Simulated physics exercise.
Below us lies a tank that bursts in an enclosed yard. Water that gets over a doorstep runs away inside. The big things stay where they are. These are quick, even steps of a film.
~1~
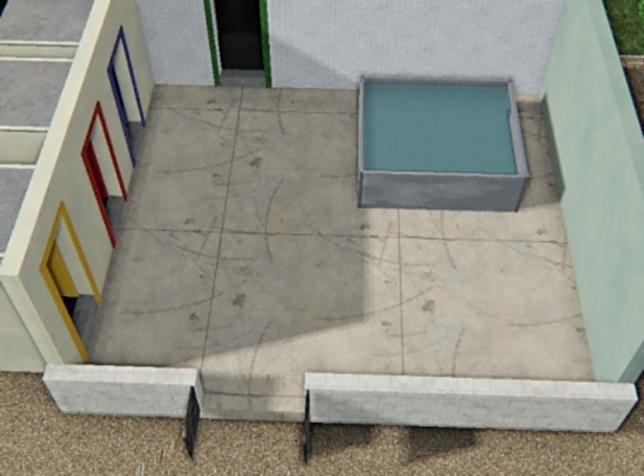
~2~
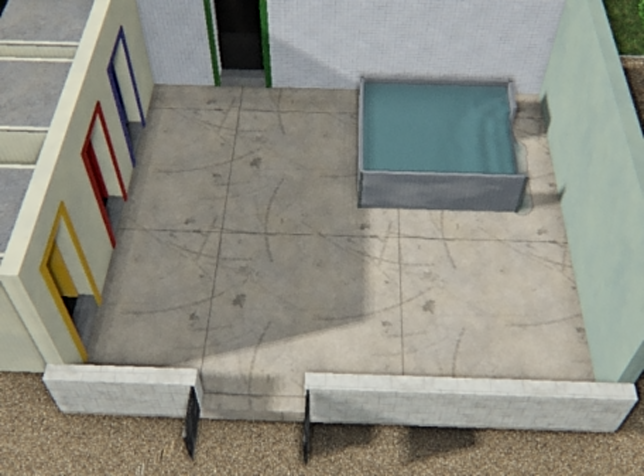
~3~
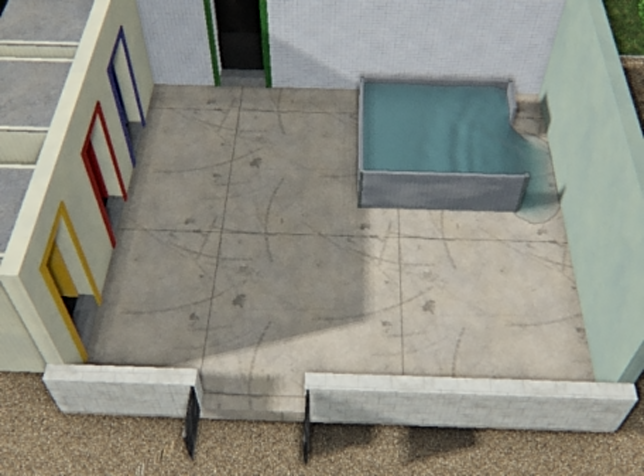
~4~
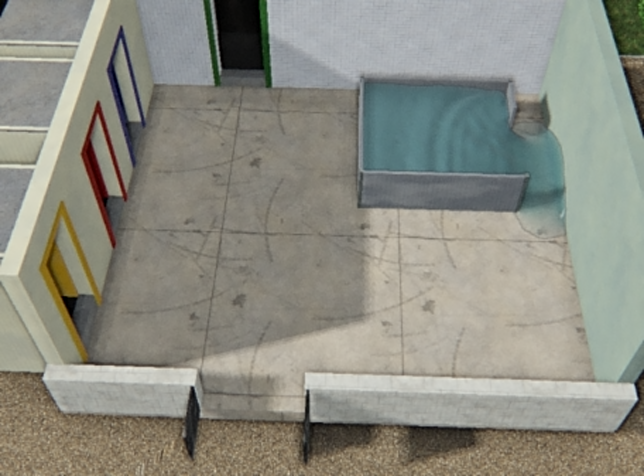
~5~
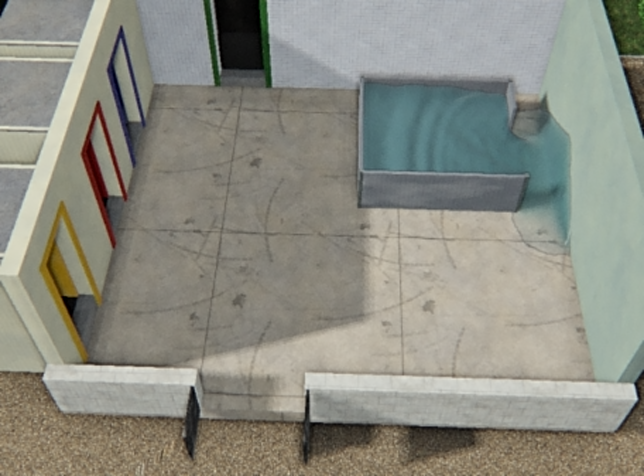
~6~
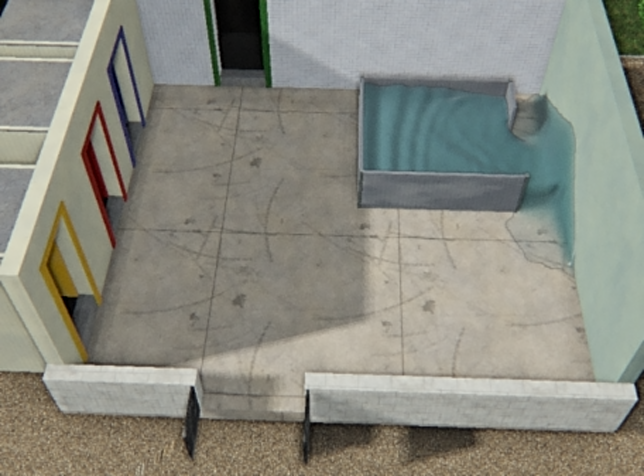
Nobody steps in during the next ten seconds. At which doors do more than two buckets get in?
In the end: The yellow door admits no more than that; the red door admits no more than that; the blue door admits no more than that; the green door admits no more than that.
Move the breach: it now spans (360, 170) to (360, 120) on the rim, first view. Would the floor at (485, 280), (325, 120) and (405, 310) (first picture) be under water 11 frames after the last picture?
In turn: No water, not flooded, not flooded.
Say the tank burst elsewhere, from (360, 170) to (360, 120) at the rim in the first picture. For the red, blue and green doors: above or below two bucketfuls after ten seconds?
Then: The red one lets more in, the blue one goes over, the green one takes less.
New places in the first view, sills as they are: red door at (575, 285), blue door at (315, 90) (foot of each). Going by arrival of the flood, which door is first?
That is the one in red.
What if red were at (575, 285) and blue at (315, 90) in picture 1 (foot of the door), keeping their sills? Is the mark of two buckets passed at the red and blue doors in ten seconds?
Red door holds; blue door holds.
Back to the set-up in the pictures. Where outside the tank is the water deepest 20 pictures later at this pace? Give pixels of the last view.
Around (540, 107).
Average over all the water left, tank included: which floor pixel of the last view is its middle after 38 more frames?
At about (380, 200).
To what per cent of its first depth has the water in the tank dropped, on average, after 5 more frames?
Some 68 per cent.
A moment on, water covers 20 % of the floor; the yellow door not reached, the red door not reached, the blue door not reached, the green door not reached.
Next, water covers 30 % of the floor; the yellow door not reached, the red door not reached, the blue door not reached, the green door not reached.
Then, water covers 50 % of the floor; the yellow door not reached, the red door not reached, the blue door not reached, the green door wet at the sill, nothing in.
Later, water covers 85 % of the floor; the yellow door wet at the sill, nothing in, the red door wet at the sill, nothing in, the blue door under two buckets in, the green door wet at the sill, nothing in.
In the end, water covers 95 % of the floor; the yellow door wet at the sill, nothing in, the red door under two buckets in, the blue door under two buckets in, the green door wet at the sill, nothing in.
